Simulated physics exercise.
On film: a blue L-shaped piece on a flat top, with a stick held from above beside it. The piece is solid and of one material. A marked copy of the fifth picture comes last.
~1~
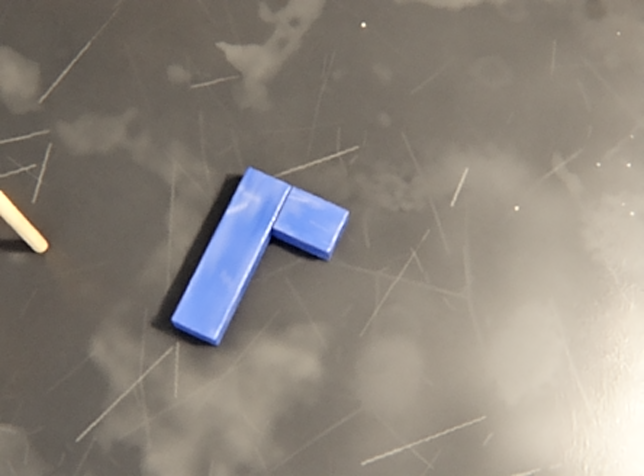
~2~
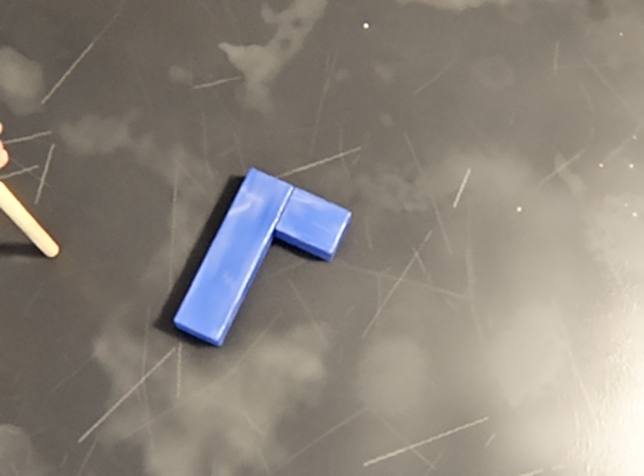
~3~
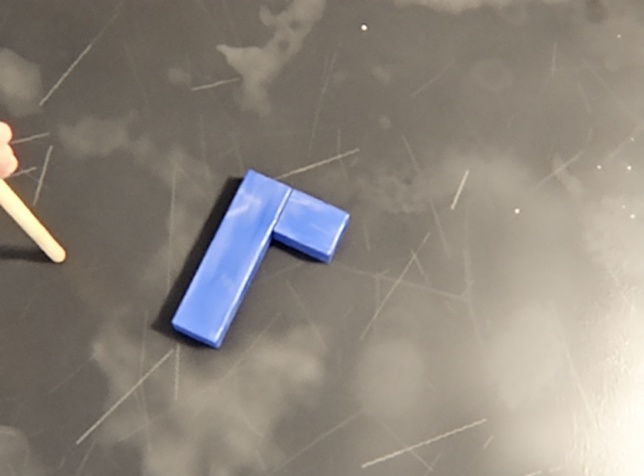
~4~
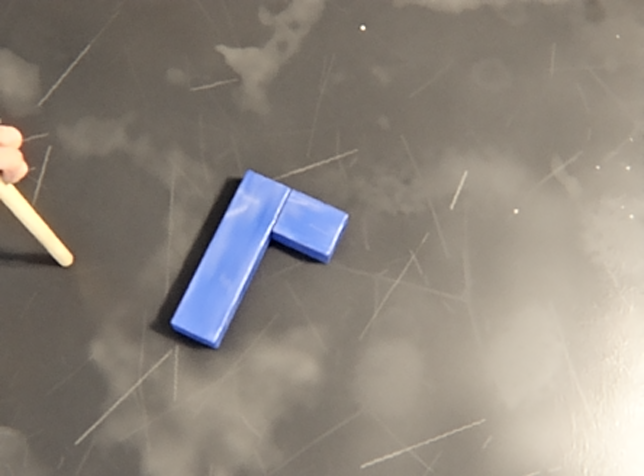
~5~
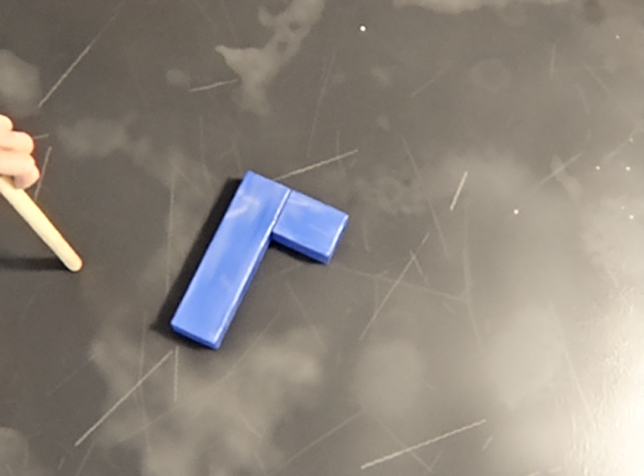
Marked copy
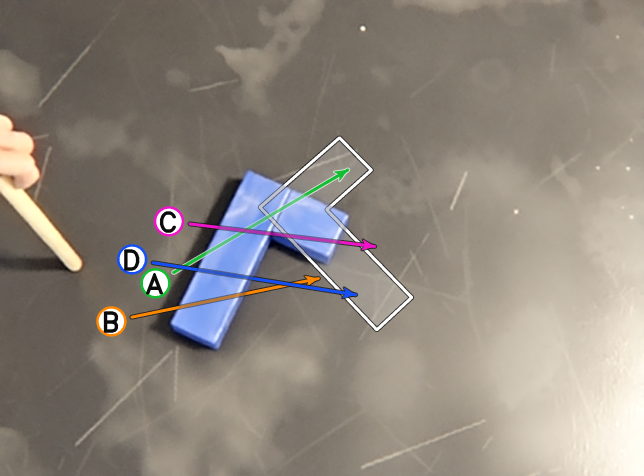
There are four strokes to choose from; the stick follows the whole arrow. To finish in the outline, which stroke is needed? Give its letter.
Stroke B puts it in the outline.
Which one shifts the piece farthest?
D.
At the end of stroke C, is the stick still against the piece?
Yes.
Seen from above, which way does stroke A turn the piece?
It turns clockwise.
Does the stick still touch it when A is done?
No.
On the copy, A from (174, 273) to (348, 170); B from (132, 317) to (318, 279); C from (190, 224) to (375, 246); D from (153, 263) to (356, 295).
On B. First, foot of the stick (199, 303), piece (242, 259).
Then, foot of the stick (266, 290), piece (292, 263).
Finally, foot of the stick (318, 279), piece (337, 246); it fills the outline.
By contrast, A leaves the piece out of the outline, at (276, 266); C leaves the piece out of the outline, at (297, 292); D leaves the piece out of the outline, at (369, 258).
